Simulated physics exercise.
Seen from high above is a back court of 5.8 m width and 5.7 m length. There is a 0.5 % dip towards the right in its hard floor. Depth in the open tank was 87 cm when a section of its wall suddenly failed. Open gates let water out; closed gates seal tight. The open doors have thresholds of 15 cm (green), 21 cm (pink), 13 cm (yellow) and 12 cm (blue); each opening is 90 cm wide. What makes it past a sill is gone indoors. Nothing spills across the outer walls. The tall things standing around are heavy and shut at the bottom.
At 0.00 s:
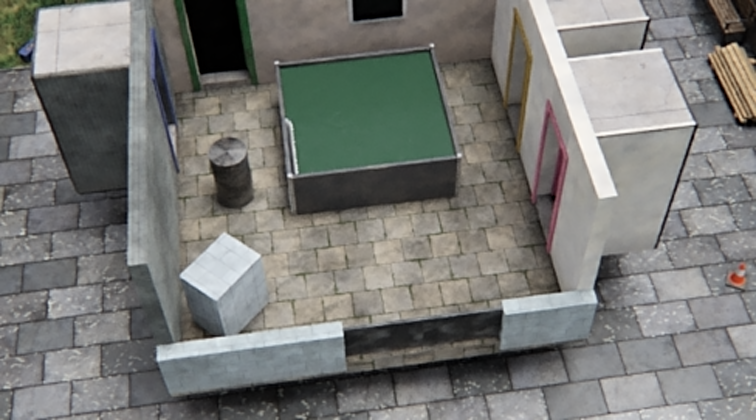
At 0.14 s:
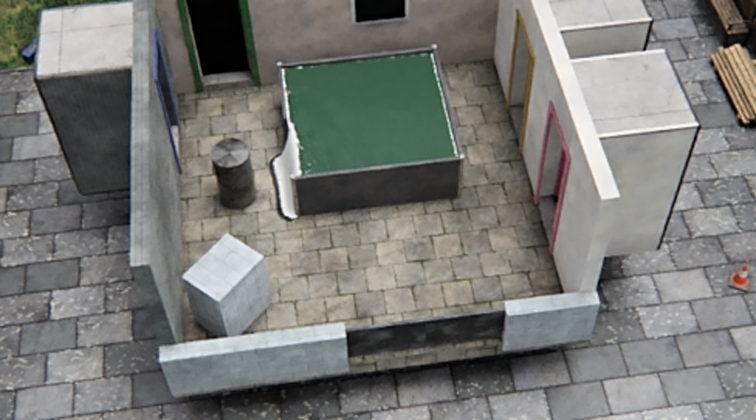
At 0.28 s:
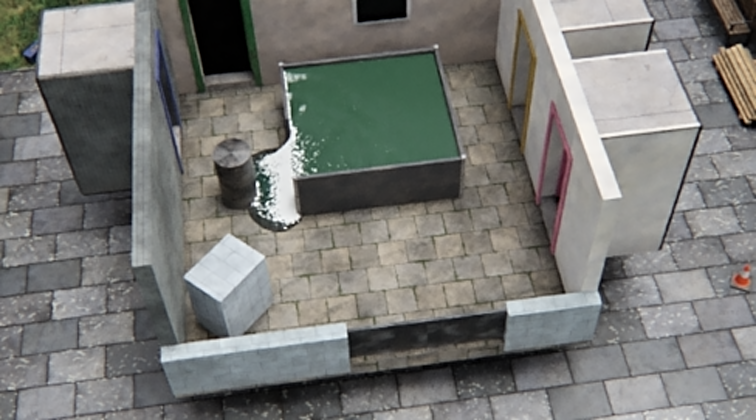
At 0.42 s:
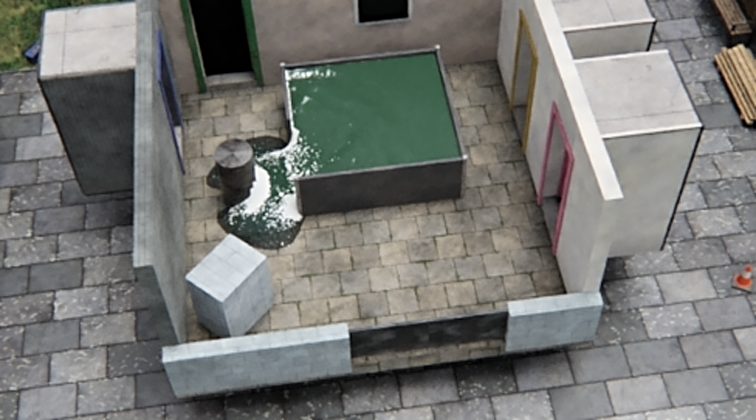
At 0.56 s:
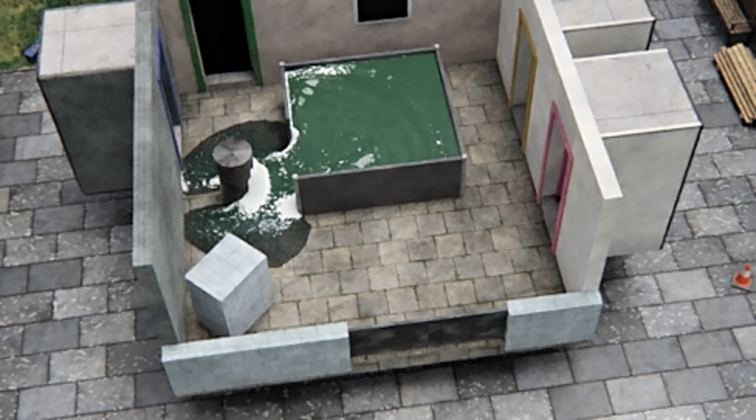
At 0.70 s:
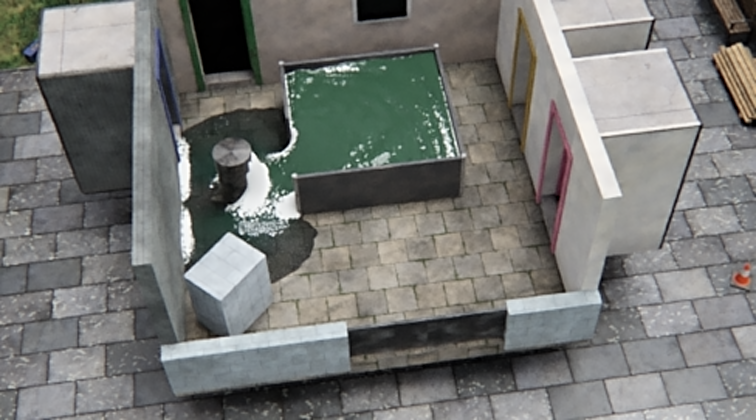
Green water pouring through a gap in the left side of an open tank, spreading around a barrel across a paved court.
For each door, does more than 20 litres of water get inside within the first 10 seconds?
Green door: Above the cap. Pink door: Below the cap. Yellow door: Above the cap. Blue door: Above the cap.
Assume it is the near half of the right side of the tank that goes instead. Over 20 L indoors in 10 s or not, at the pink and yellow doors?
Short answer, against that limit: Pink overshoots, yellow overshoots.
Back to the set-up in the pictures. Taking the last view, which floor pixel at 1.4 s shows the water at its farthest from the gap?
I'd put it near pixel (188, 368) of the last picture.
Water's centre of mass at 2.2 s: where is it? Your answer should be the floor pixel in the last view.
(320, 172).
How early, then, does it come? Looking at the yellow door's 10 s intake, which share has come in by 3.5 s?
Share by then: ~ 0 %.
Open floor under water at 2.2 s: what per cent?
Around 45 per cent.
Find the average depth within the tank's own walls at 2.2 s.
It averages close to 54 cm.
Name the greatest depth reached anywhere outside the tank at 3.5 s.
Max around 39 cm.
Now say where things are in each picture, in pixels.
In the first frame, the open tank at (365, 112) is whole and still, 87 cm deep.
In the second frame, the front is at (295, 218), 0.7 m from the gap at (294, 174); 0.3 m2 of floor is under water; 87 cm left at the back of the open tank.
In the third frame, the front is at a hidden place, 0.9 m from the gap at (296, 175); 1.1 m2 of floor is under water; 87 cm left at the back of the open tank.
In the fourth frame, water pours out at (298, 176) and has run 1.5 m, to (213, 175); typically 11 cm deep outside, 87 cm at the open tank's back.
In the fifth frame, the front is at (185, 231), 2.0 m from the gap at (297, 175); 4.1 m2 of floor is under water; 87 cm left at the back of the open tank.
In the sixth frame, water pours out at (296, 174) and has run 2.4 m, to (185, 267); typically 6 cm deep outside, 84 cm at the open tank's back.
After 1.4 s water covers 30 % of the floor and is deepest (68 cm) near (272, 194); green door 8 cm at the sill, 0 L in, pink door not reached, yellow door not reached, blue door 27 cm at the sill, 70 L in.
After 2.2 s water covers 45 % of the floor and is deepest (56 cm) near (199, 304); green door 30 cm at the sill, 25 L in, pink door not reached, yellow door not reached, blue door 30 cm at the sill, 158 L in.
After 3.5 s water covers 70 % of the floor and is deepest (39 cm) near (272, 194); green door 25 cm at the sill, 99 L in, pink door not reached, yellow door not reached, blue door 24 cm at the sill, 292 L in.
After 6.0 s water covers 90 % of the floor and is deepest (32 cm) near (488, 61); green door 27 cm at the sill, 249 L in, pink door 15 cm at the sill, 0 L in, yellow door 16 cm at the sill, 4 L in, blue door 25 cm at the sill, 423 L in.
After 10.0 s water covers 95 % of the floor and is deepest (30 cm) near (488, 61); green door 15 cm at the sill, 332 L in, pink door 22 cm at the sill, 2 L in, yellow door 17 cm at the sill, 80 L in, blue door 17 cm at the sill, 516 L in.
